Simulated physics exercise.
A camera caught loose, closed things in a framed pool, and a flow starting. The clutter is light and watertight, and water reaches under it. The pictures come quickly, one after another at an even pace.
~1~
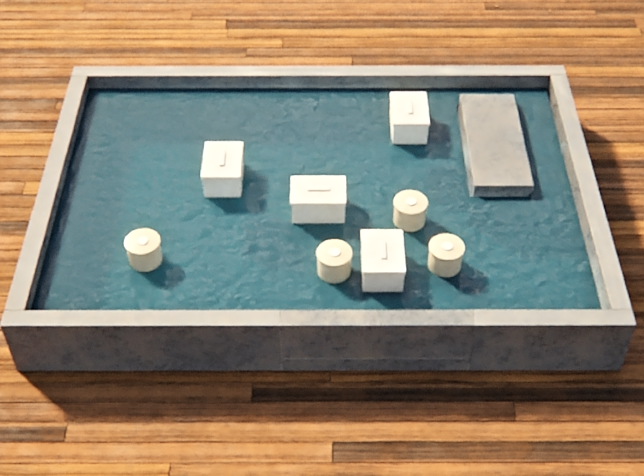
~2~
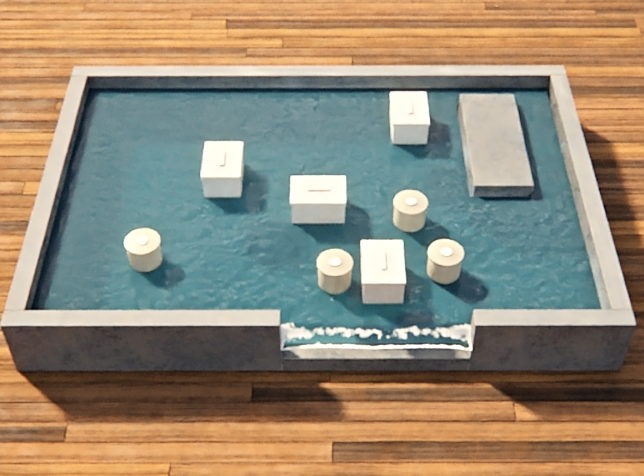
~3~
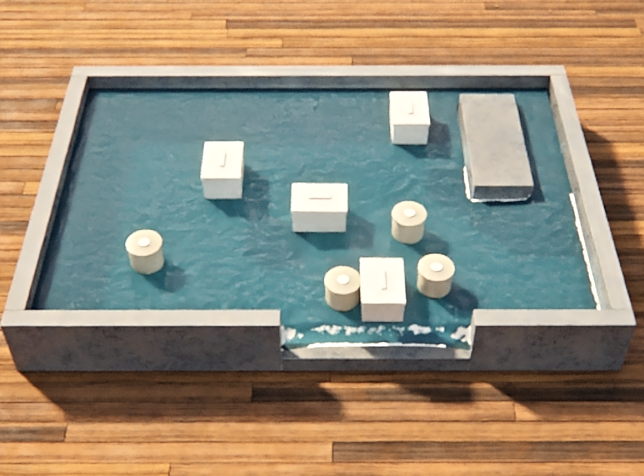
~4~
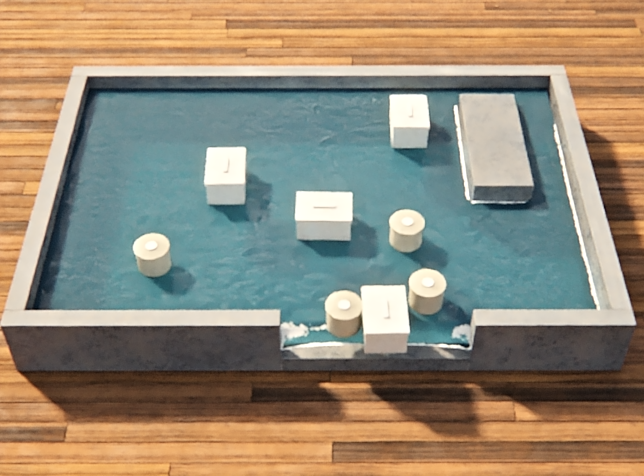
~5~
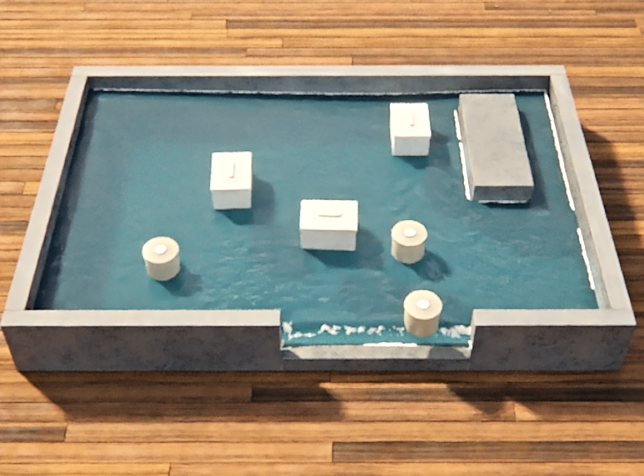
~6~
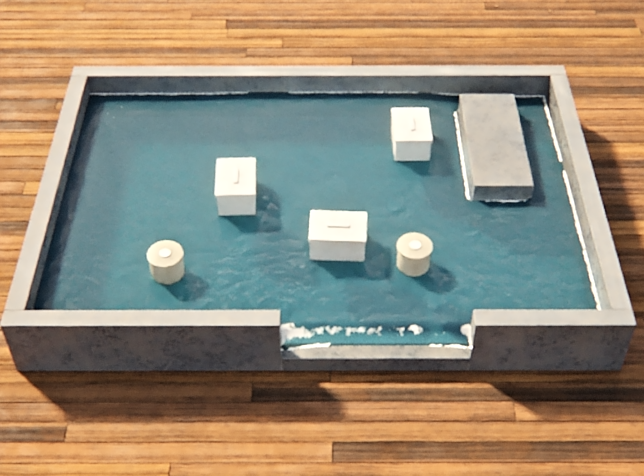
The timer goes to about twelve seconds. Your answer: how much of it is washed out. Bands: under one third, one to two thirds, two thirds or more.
Two thirds or more.
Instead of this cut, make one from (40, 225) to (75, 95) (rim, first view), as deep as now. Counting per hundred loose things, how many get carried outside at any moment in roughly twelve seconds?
Something like 40 percent.
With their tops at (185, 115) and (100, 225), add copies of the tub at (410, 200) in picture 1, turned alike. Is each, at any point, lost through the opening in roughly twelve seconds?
Listed first does not escape, listed second does not escape.
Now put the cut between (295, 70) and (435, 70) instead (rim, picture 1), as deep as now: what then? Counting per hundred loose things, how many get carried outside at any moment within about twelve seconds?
About 50 %.
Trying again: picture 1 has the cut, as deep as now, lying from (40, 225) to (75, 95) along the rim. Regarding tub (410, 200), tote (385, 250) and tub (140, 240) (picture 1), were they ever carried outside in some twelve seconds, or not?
First trapped, second trapped, third lost.
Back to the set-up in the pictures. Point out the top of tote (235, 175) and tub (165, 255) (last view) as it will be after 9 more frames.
Roughly (265, 212) and roughly (222, 278).
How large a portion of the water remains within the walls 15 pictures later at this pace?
My answer is close to 64 percent.
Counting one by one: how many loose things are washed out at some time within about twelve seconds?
I count 7 of them.
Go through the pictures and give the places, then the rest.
The first frame shows a tub at (411, 202), afloat; a tote at (318, 190) floats; 0 of 8 have shifted.
The second frame shows a tub at (411, 202), afloat; a tote at (318, 190), afloat; 1 of 8 have shifted.
The third frame shows a tub at (409, 214) floats, close to its start; a tote at (320, 197) floats, close to its start; 4 of 8 have shifted.
The fourth frame shows a tub at (407, 222), afloat, close to its start; a tote at (324, 206), afloat, close to its start; 6 of 8 have shifted.
The fifth frame shows a tub at (409, 233) floats, close to its start; a tote at (329, 215), afloat, close to its start; 8 of 8 have shifted.
The sixth frame shows a tub at (415, 246), afloat, a stride from its start; a tote at (338, 226) floats, a stride from its start; 8 of 8 have shifted.
A moment on, 3 of 8 are out; 5 afloat.
Next, 5 of 8 are out; 3 afloat.
Later, 5 of 8 are out; 3 afloat.
In the end, 7 of 8 are out; 1 afloat.
